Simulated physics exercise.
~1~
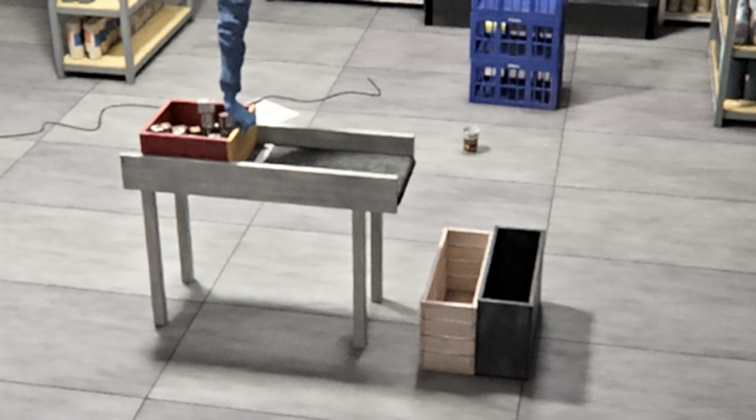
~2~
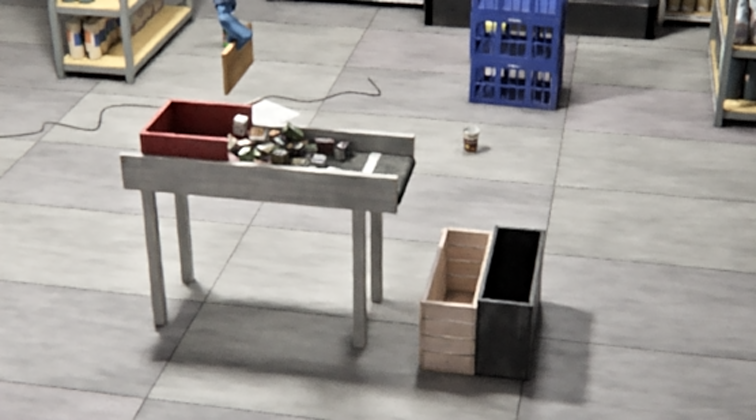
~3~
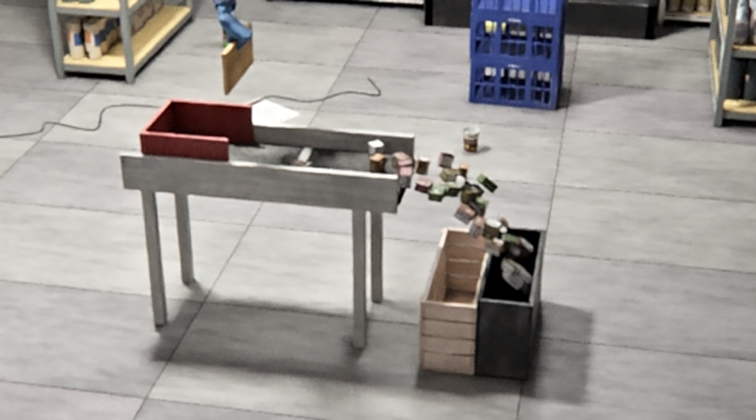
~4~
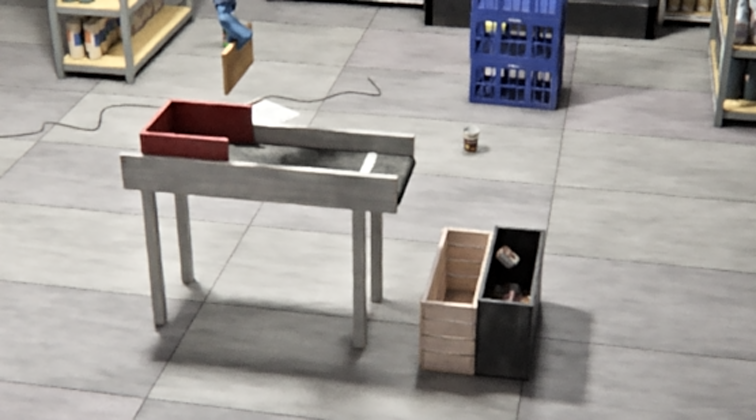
Small cartons riding a conveyor from a red pen after a blue arm lifts its gate, spilling off into a black bin.
